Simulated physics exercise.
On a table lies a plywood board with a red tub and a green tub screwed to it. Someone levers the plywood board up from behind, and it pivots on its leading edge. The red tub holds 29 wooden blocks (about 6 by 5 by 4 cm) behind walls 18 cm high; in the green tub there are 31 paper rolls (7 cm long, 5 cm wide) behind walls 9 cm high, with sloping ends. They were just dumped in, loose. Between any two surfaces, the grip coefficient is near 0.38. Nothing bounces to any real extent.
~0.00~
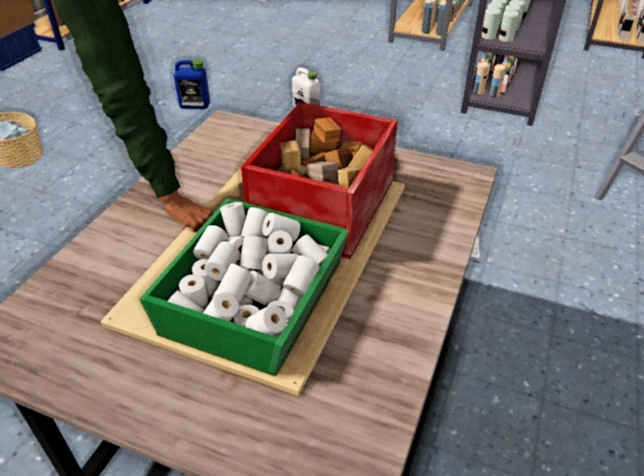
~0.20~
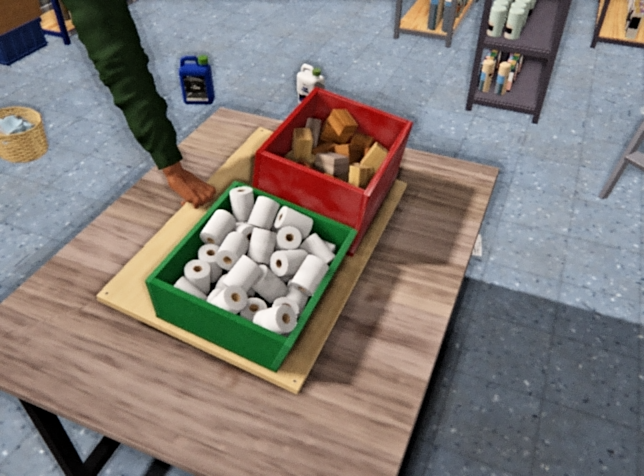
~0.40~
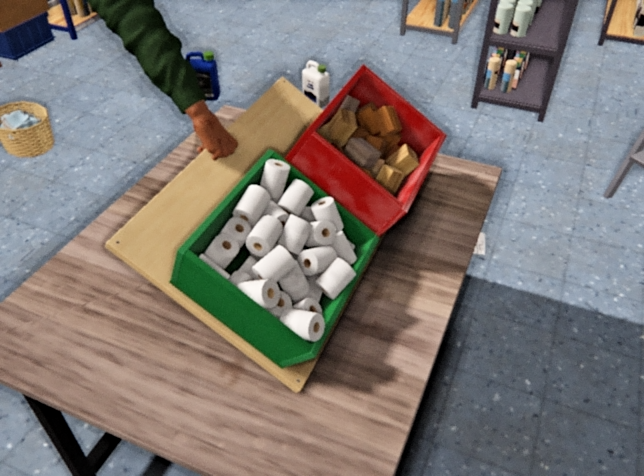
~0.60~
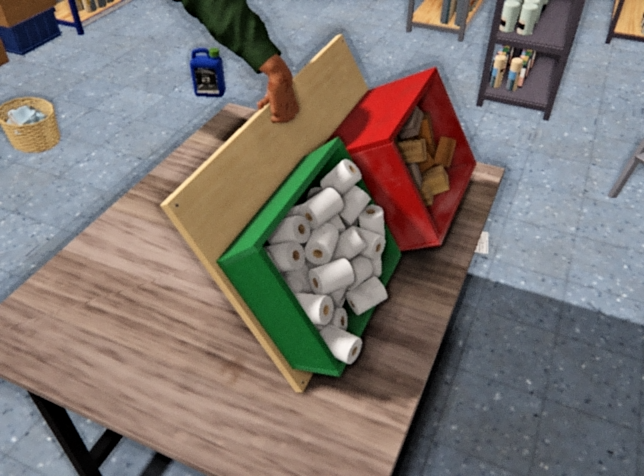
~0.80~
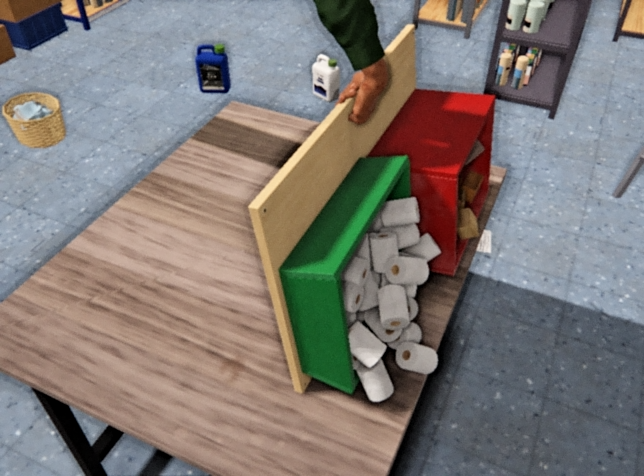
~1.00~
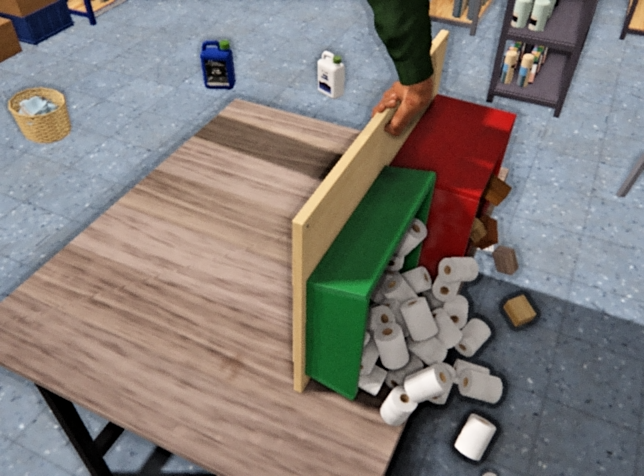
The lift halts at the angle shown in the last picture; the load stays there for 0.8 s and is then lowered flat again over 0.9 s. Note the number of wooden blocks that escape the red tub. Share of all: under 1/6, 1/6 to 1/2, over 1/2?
The spill is in the sixth-to-half range.
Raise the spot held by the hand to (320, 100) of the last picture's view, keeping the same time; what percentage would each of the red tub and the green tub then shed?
Red tub 0%, green tub 60%.
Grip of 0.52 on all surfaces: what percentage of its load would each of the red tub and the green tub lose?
Red tub 20, green tub 90 per cent.
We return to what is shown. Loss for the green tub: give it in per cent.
For the green tub, 90 percent.
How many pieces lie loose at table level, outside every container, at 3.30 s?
The number is some 5.
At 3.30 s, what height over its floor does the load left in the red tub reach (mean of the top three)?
16 centimetres high, more or less.
After 1.37 s, tilt 92°; 6 of 29 out of the red tub and 28 of 31 out of the green tub.
After 1.83 s, tilt 92°; 9 of 29 out of the red tub and 28 of 31 out of the green tub.
After 2.47 s, tilt 15°; 9 of 29 out of the red tub and 28 of 31 out of the green tub.
Outcome (at 3.30 s), 9 of 29 out of the red tub and 28 of 31 out of the green tub. Asked share, 9 of 29, 31 per cent.
